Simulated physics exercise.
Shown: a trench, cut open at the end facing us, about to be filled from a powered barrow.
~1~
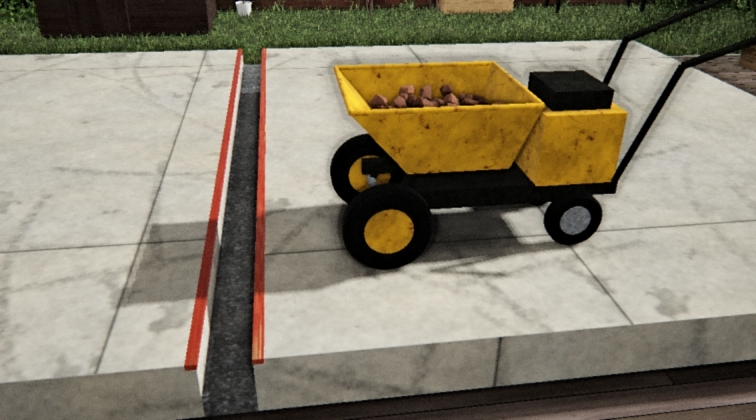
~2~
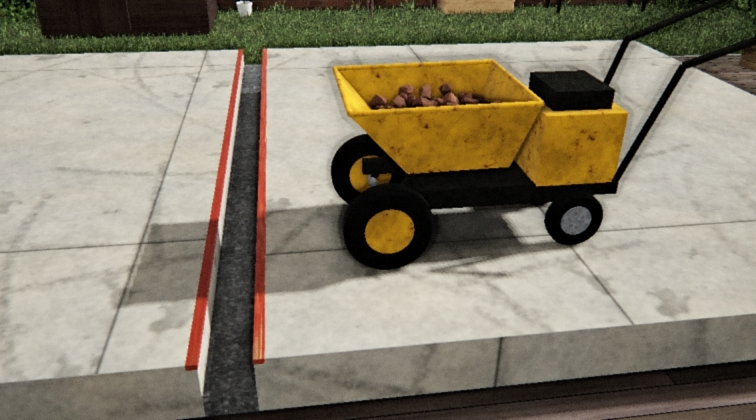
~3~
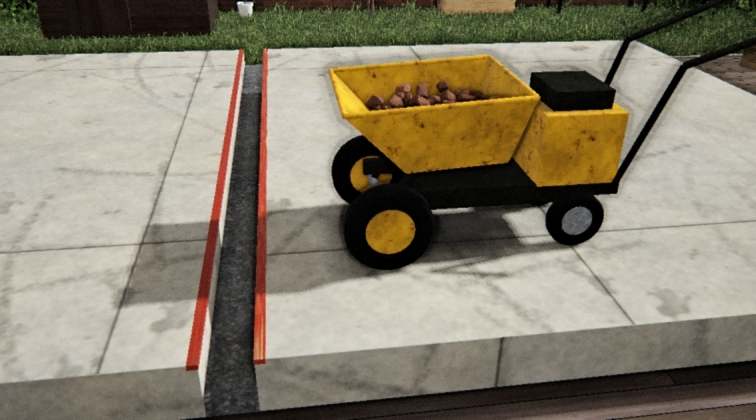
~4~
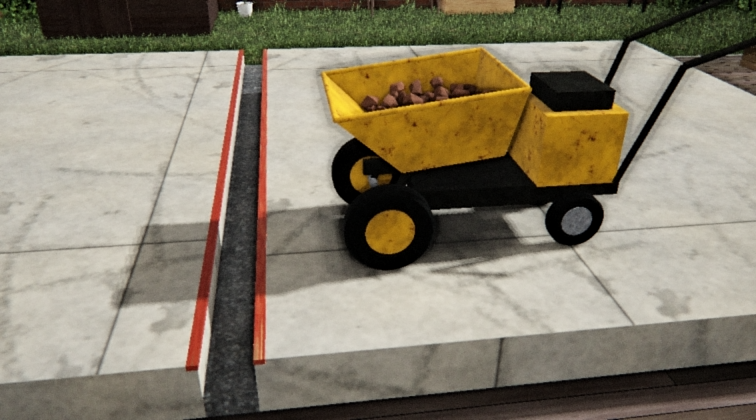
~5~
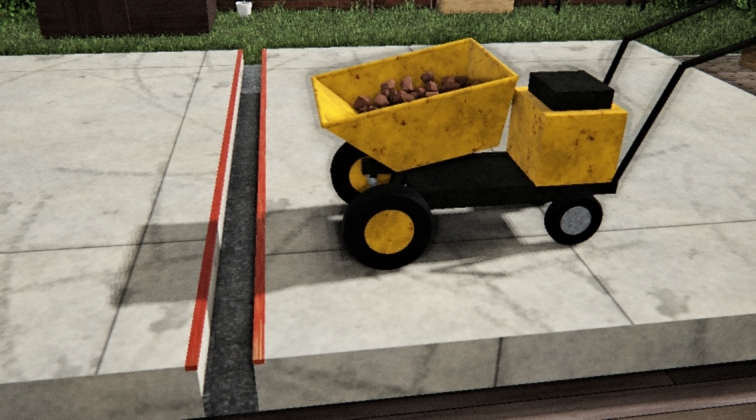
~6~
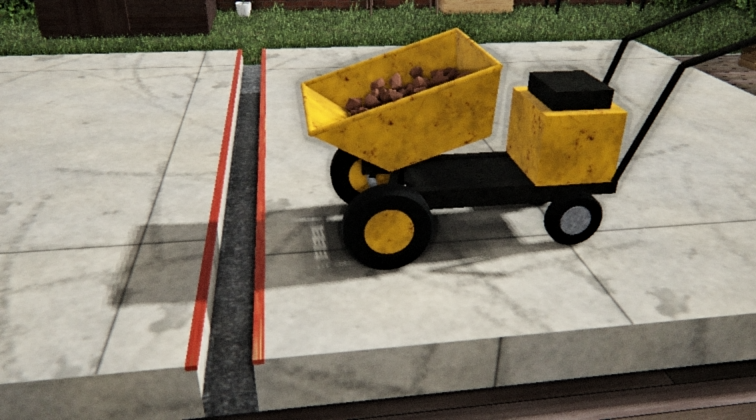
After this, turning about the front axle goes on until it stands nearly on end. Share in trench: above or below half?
The trench does get most of the load.
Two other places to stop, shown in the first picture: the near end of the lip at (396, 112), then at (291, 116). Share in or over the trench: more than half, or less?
First attempt: Beyond half; second attempt: Short of half.
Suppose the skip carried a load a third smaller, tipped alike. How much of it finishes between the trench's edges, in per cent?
Roughly 90 %.
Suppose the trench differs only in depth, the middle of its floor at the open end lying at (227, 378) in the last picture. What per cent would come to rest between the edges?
Around 60 percent.
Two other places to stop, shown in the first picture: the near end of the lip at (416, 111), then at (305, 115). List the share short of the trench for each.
First spot 50 per cent, second spot 0 per cent.
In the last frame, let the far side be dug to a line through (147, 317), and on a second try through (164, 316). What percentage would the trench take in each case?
In order: Near 100, then 100 percent.
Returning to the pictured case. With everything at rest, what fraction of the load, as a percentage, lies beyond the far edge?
Roughly 15 in a hundred.
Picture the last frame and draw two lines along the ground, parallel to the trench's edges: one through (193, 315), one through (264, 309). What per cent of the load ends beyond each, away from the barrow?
The first comes to 10 per cent, the second to 100 per cent.
Soon after the last picture, skip tipped steeply; all in the skip.
A little later, skip tipped right over; most in the skip; a small part in or heaped over the trench; a stray few beyond it.
Later still, skip tipped right over; a small part in the skip; a stray few short of the trench; most in or heaped over the trench; about a quarter beyond it.
By the end, skip tipped right over; a stray few in the skip; a stray few short of the trench; most in or heaped over the trench; about a quarter beyond it.
